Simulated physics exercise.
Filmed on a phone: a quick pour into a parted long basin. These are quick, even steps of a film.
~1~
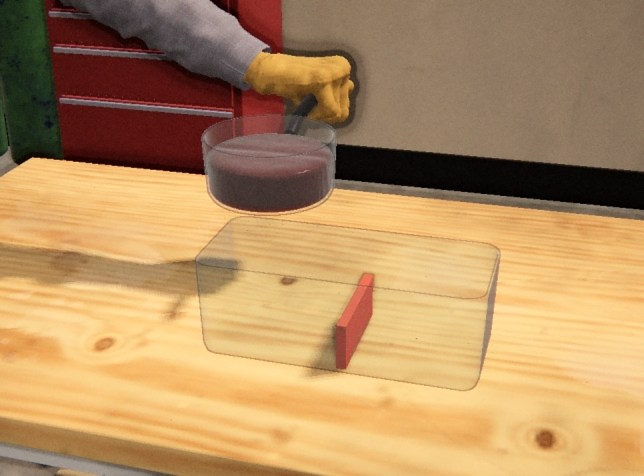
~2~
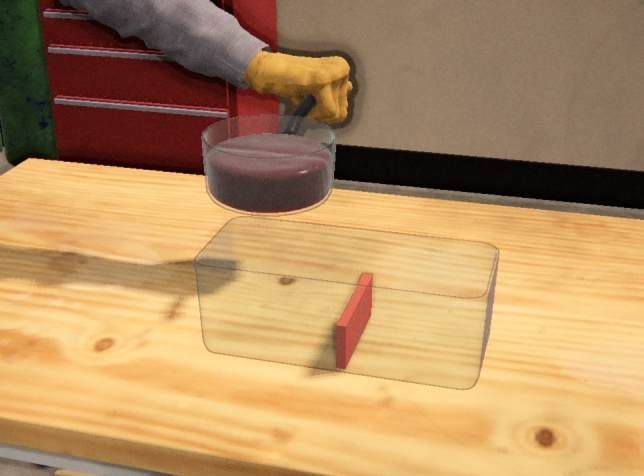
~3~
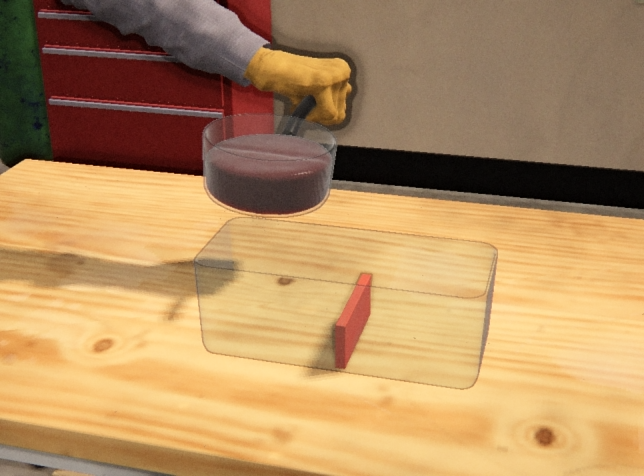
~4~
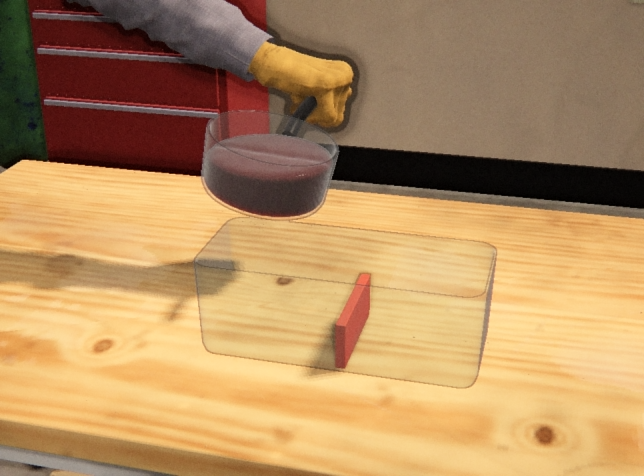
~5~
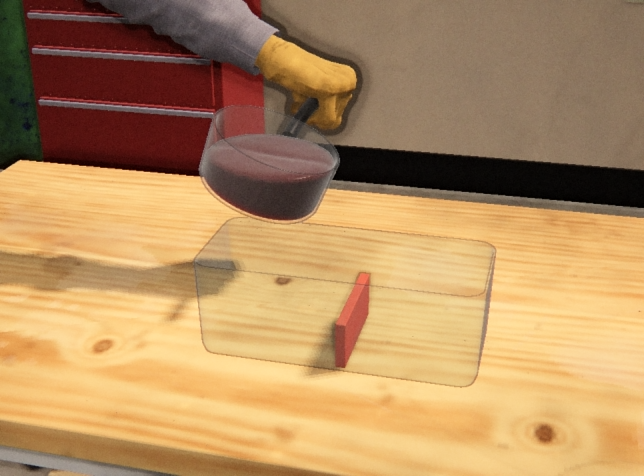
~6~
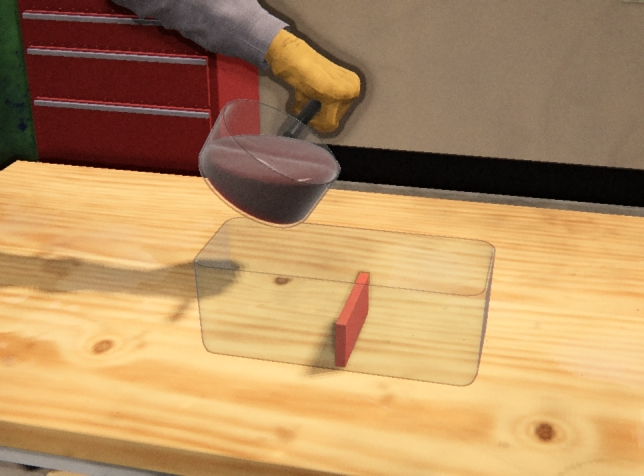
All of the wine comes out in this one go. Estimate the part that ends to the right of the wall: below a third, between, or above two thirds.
The share right of the wall is from a third to two thirds.
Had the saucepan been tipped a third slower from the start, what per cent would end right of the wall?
About 65 per cent.
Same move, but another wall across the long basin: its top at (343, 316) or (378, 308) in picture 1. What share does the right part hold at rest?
Near 70 % and 25 %.
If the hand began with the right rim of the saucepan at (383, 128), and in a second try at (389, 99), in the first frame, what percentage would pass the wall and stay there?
Roughly 90 per cent, and 90 per cent.
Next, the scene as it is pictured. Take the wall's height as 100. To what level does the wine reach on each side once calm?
Left about 30, right about 40.
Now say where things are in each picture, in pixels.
In the first picture, tilt 0°; pouring edge (333, 142); surface from (213, 146) to (332, 158); the long basin's rim runs from (214, 240) to (494, 273); the wall's top is at (356, 300).
In the second picture, tilt 1°; pouring edge (333, 144); surface from (212, 146) to (331, 158).
In the third picture, tilt 6°; pouring edge (334, 149); surface from (213, 146) to (331, 160).
In the fourth picture, tilt 12°; pouring edge (335, 157); surface from (212, 146) to (332, 162).
In the fifth picture, tilt 21°; pouring edge (336, 168); surface from (211, 146) to (335, 164).
In the sixth picture, tilt 31°; pouring edge (335, 180); surface from (210, 143) to (335, 170); 2 per cent is over the edge.
A moment on, the saucepan is tipped on its side and 28 per cent is still to pour, 6 is left of the wall and 35 right of it.
Next, the saucepan is tipped right over and 7 per cent is still to pour, 31 is left of the wall and 58 right of it.
Then the saucepan is tipped right over and 1 per cent is still to pour, 42 is left of the wall and 56 right of it.
Later the saucepan is tipped right over and 0 per cent is still to pour, 43 is left of the wall and 56 right of it.
Finally, 43 per cent lies left of the wall, 56 right of it and 1 outside.
